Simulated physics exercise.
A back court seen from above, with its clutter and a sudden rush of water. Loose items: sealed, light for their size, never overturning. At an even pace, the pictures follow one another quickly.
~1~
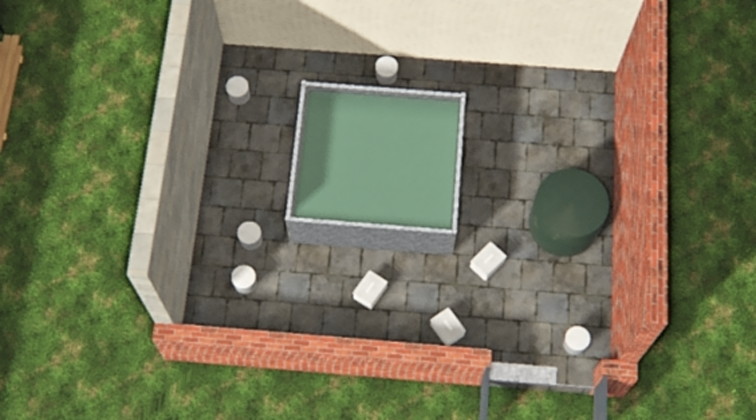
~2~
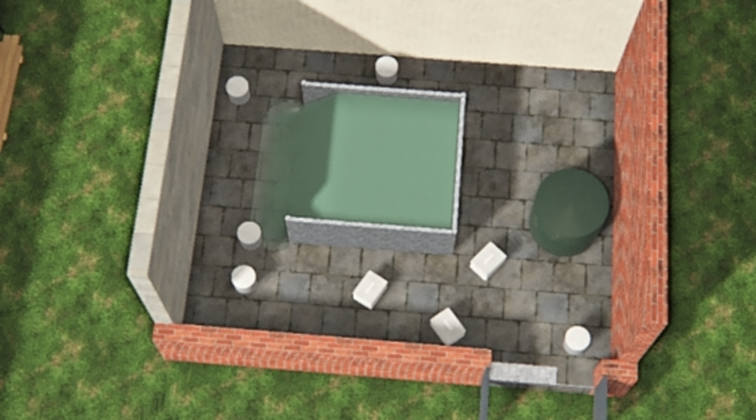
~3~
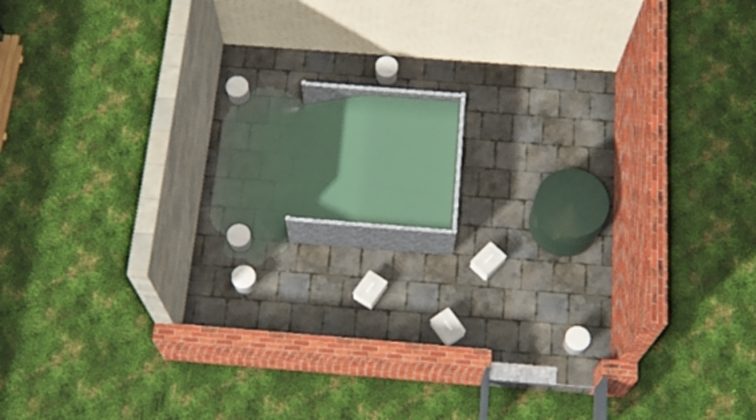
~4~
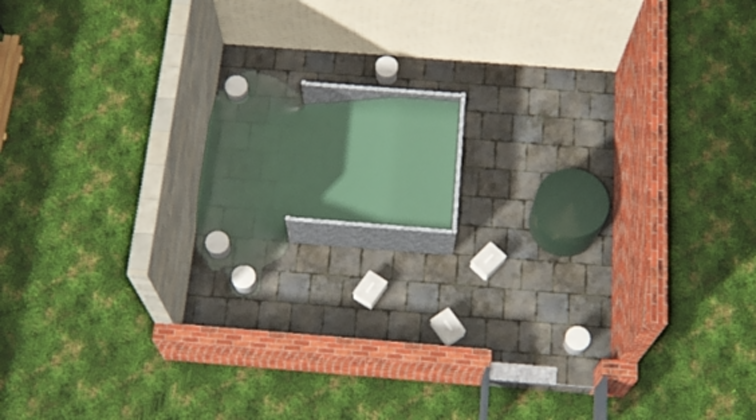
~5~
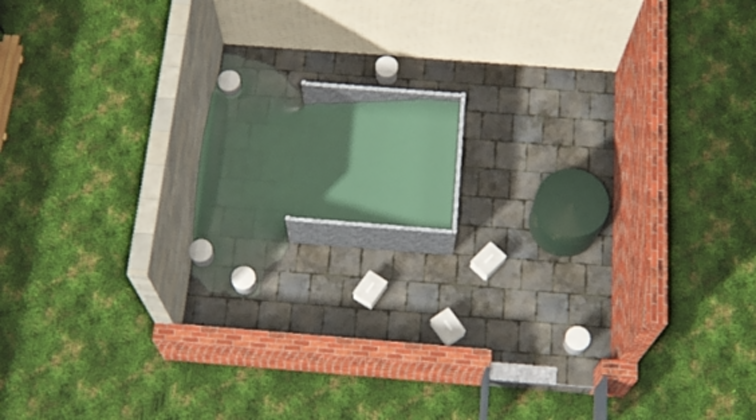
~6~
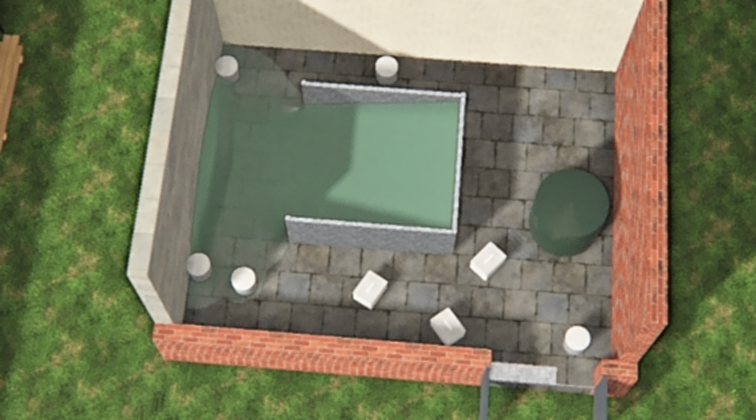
The footage shows a walled paved court from above, where the left side of a raised pool disappears and green water spreads left to the wall, shifting one pale pail leftward and downward, then another slightly left and upward.
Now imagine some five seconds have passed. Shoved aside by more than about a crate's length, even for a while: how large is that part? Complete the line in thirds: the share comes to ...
The share comes to at least two thirds.
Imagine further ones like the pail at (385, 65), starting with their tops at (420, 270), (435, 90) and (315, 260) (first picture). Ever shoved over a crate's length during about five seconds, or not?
Okay, in order the twins go a long way, a long way, nowhere much.
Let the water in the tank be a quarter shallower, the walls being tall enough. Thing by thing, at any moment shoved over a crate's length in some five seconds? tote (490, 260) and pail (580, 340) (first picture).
Over that mark, below that mark.
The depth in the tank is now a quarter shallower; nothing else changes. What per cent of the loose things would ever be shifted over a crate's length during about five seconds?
About 90 in every hundred loose things.
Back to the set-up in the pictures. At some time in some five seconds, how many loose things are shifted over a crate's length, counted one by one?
8.
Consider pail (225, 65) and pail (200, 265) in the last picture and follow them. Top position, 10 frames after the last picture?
The first should be near (411, 97), the second near (374, 276).
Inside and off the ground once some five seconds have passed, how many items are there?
The tally stands at 6.
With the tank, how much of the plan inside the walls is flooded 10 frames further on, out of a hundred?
That works out to about 55 in a hundred.
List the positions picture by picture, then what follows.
The first picture shows a pail at (249, 232), on the bottom; a pail at (237, 86), on the bottom; 0 of 8 have shifted.
The second picture shows a pail at (249, 232) rests on the ground; a pail at (237, 86), on the bottom; 0 of 8 have shifted.
The third picture shows a pail at (239, 235) rests on the ground, close to its start; a pail at (237, 86), on the bottom; 1 of 8 have shifted.
The fourth picture shows a pail at (217, 242) rests on the ground, a stride from its start; a pail at (236, 86) rests on the ground; 1 of 8 have shifted.
The fifth picture shows a pail at (201, 250), on the bottom, a stride from its start; a pail at (229, 80) floats, close to its start; 2 of 8 have shifted.
The sixth picture shows a pail at (198, 264) floats, a stride from its start; a pail at (226, 66), afloat, a stride from its start; 2 of 8 have shifted.
A moment on, 2 of 8 are well off their spots; 1 afloat.
Next, 4 of 8 are well off their spots; 1 afloat.
Later, 7 of 8 are well off their spots; 7 afloat.
In the end, 8 of 8 are well off their spots, and 8 have been at some point; 6 afloat.
